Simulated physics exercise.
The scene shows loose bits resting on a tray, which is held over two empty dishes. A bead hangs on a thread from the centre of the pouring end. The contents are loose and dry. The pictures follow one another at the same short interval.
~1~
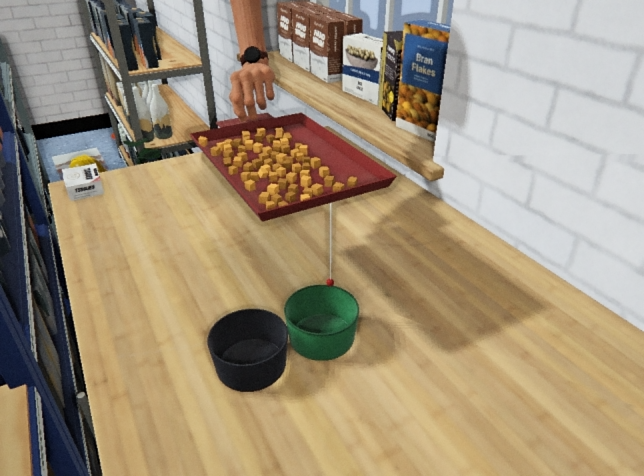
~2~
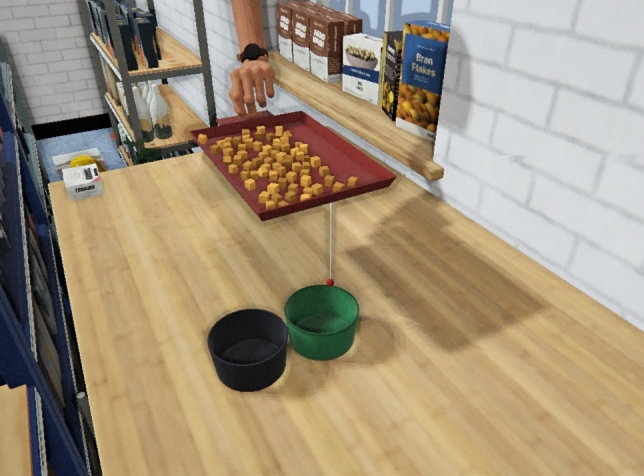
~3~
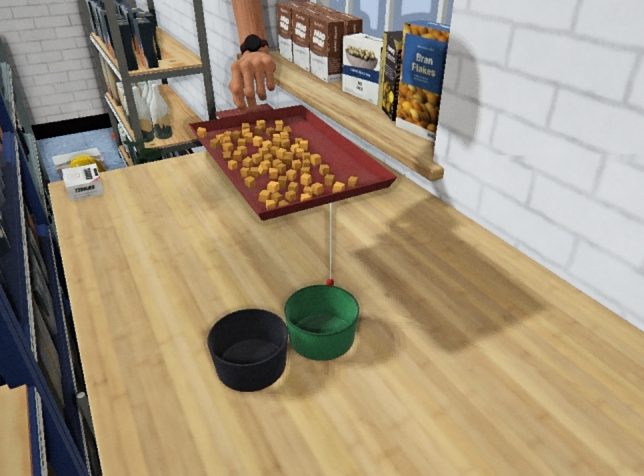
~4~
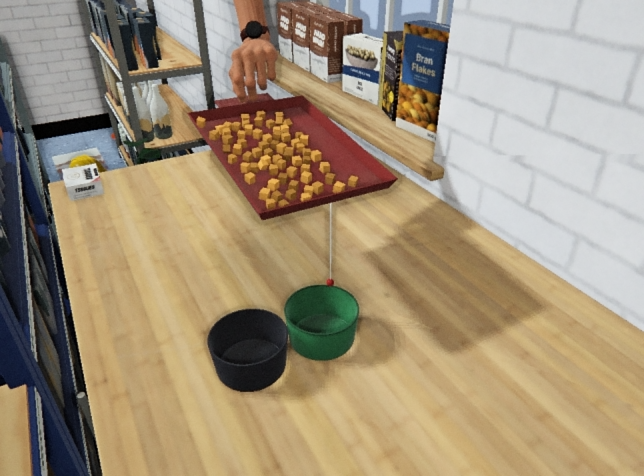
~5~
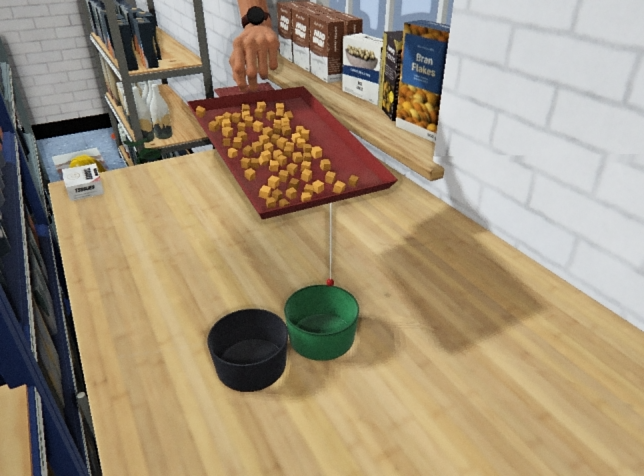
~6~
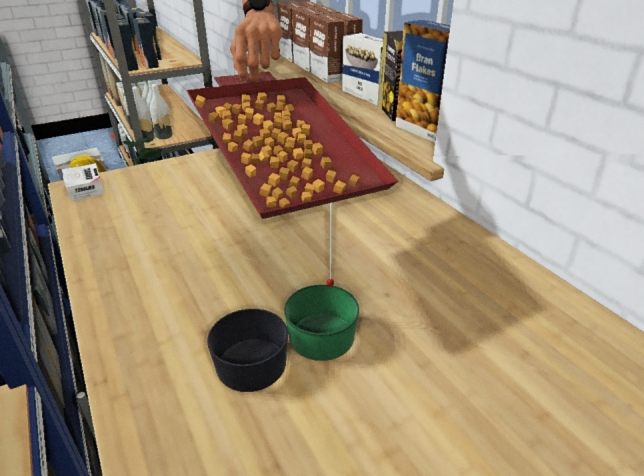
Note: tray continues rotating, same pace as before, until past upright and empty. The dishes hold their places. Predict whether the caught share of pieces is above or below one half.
Below one half.
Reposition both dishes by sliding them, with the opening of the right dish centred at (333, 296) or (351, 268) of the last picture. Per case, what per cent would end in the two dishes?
Respectively 10 percent and 0 percent.
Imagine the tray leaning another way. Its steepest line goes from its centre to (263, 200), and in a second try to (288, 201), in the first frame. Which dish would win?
Place one gives the leftmost dish, place two gives the leftmost dish.
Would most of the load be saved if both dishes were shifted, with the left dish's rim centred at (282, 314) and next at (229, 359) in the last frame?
Taking the tries in order: A minor share, followed by a minor share.
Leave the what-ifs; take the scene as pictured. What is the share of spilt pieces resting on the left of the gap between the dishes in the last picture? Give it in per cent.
I make it about 0 percent or so.
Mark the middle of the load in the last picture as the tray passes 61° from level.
Its middle sits at about pixel (334, 186).
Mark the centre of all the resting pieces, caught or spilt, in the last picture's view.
At about (382, 336), give or take.
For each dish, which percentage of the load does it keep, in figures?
Left dish around 0, right dish around 30, both in a hundred.
Just after the last frame, tray tipped steeply; almost all on the tray; just a few outside both; about a tenth in the air.
A moment on, tray tipped past a quarter turn; roughly a third on the tray; just a few in the right dish; roughly a quarter outside both; roughly half in the air.
Further on, tray tipped past a quarter turn; roughly a quarter in the right dish; the larger part outside both.
When it is over, tray tipped past a quarter turn; not one in the left dish; roughly a quarter in the right dish; the larger part outside both.
